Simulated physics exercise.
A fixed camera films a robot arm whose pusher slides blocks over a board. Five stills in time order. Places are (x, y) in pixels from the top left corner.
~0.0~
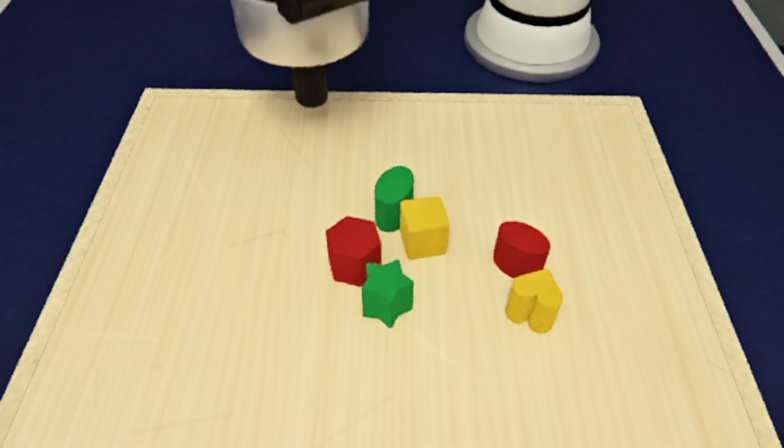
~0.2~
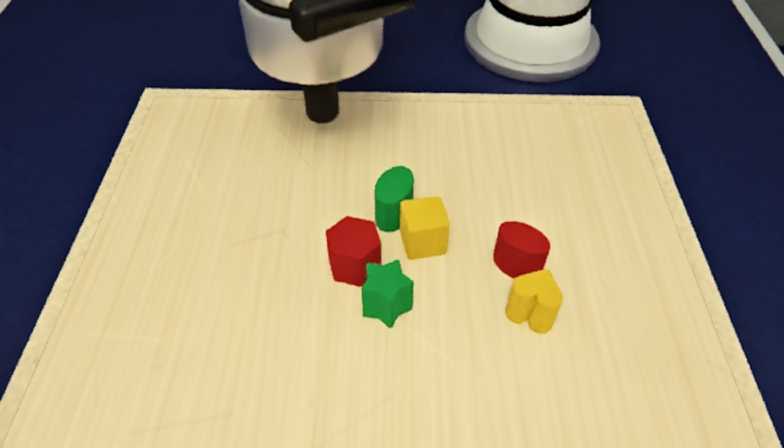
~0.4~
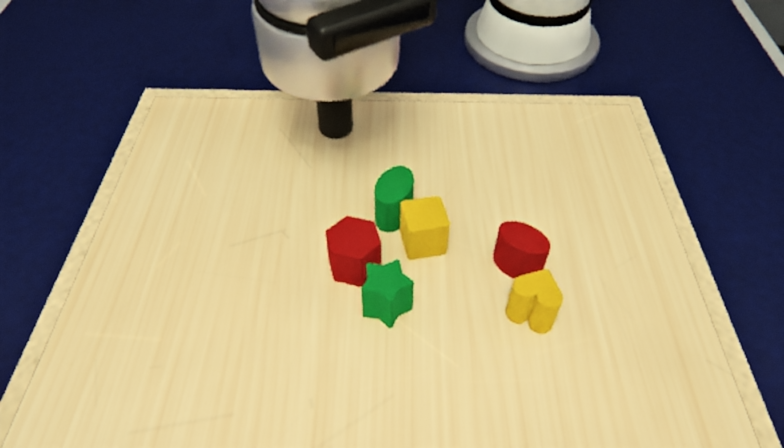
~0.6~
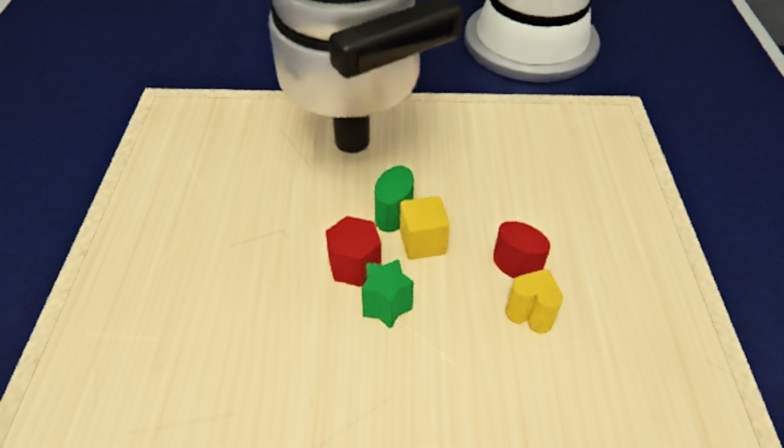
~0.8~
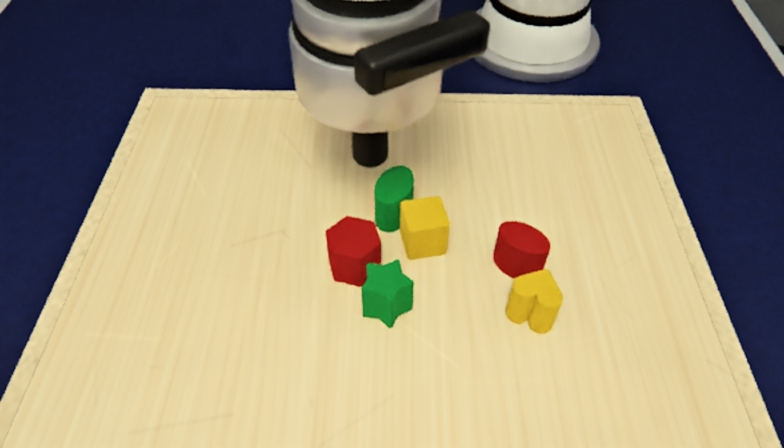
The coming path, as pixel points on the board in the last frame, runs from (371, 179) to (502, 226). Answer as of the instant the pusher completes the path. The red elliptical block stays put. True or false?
This is true.
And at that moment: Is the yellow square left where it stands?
No
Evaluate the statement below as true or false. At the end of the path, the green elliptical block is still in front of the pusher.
That is false.
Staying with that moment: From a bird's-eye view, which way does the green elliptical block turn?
It twists clockwise.
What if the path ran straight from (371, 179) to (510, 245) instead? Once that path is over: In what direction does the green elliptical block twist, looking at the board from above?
From overhead, the rotation is clockwise.
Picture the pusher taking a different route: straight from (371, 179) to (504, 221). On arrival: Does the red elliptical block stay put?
Yes, that is what happens.
On the path given first. One third of the way, pusher (414, 173); green elliptical block (405, 192), turned 50° clockwise; yellow square (425, 218), turned 20° anticlockwise.
Two thirds of the way, pusher (459, 188); green elliptical block (407, 194), turned 65° clockwise; yellow square (427, 223), turned 20° anticlockwise.
At the end, pusher (506, 204); green elliptical block (407, 194), turned 65° clockwise; yellow square (427, 223), turned 20° anticlockwise; red elliptical block in place.
